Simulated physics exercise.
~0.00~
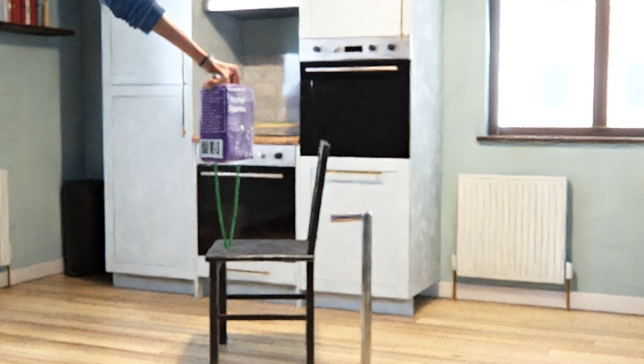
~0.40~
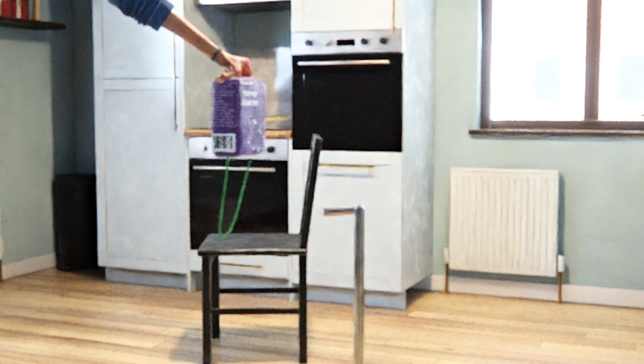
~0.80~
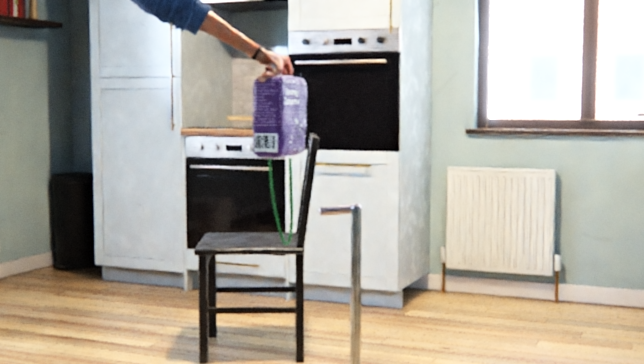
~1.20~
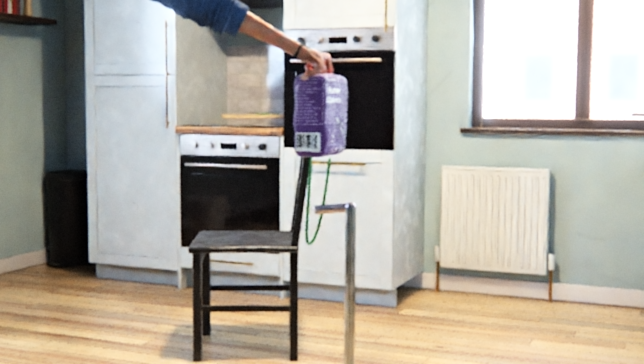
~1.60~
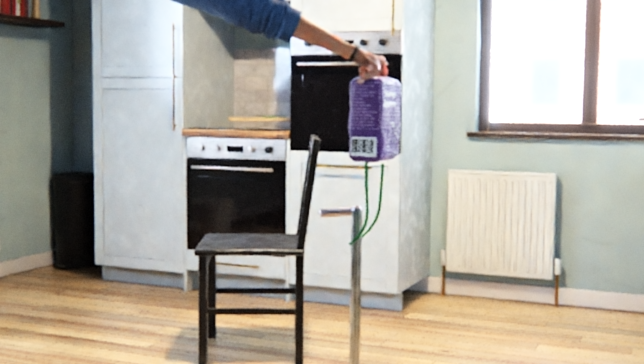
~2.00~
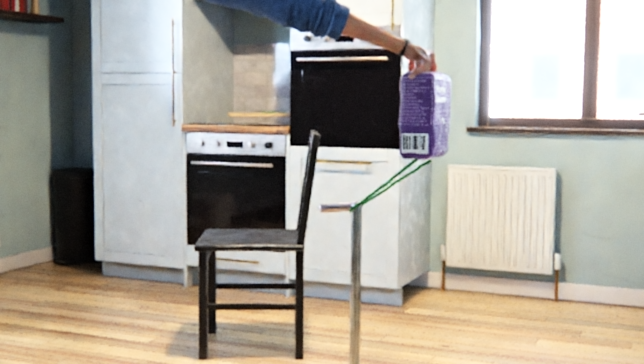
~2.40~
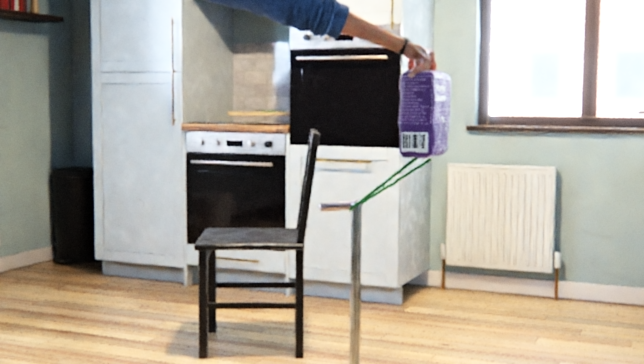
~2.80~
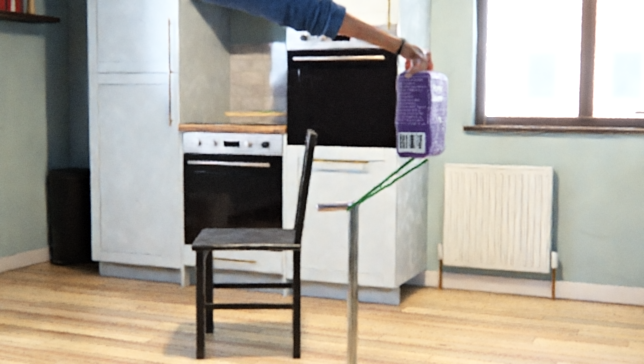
In a kitchen, a hand moves a purple sack right until its green loop catches a post.
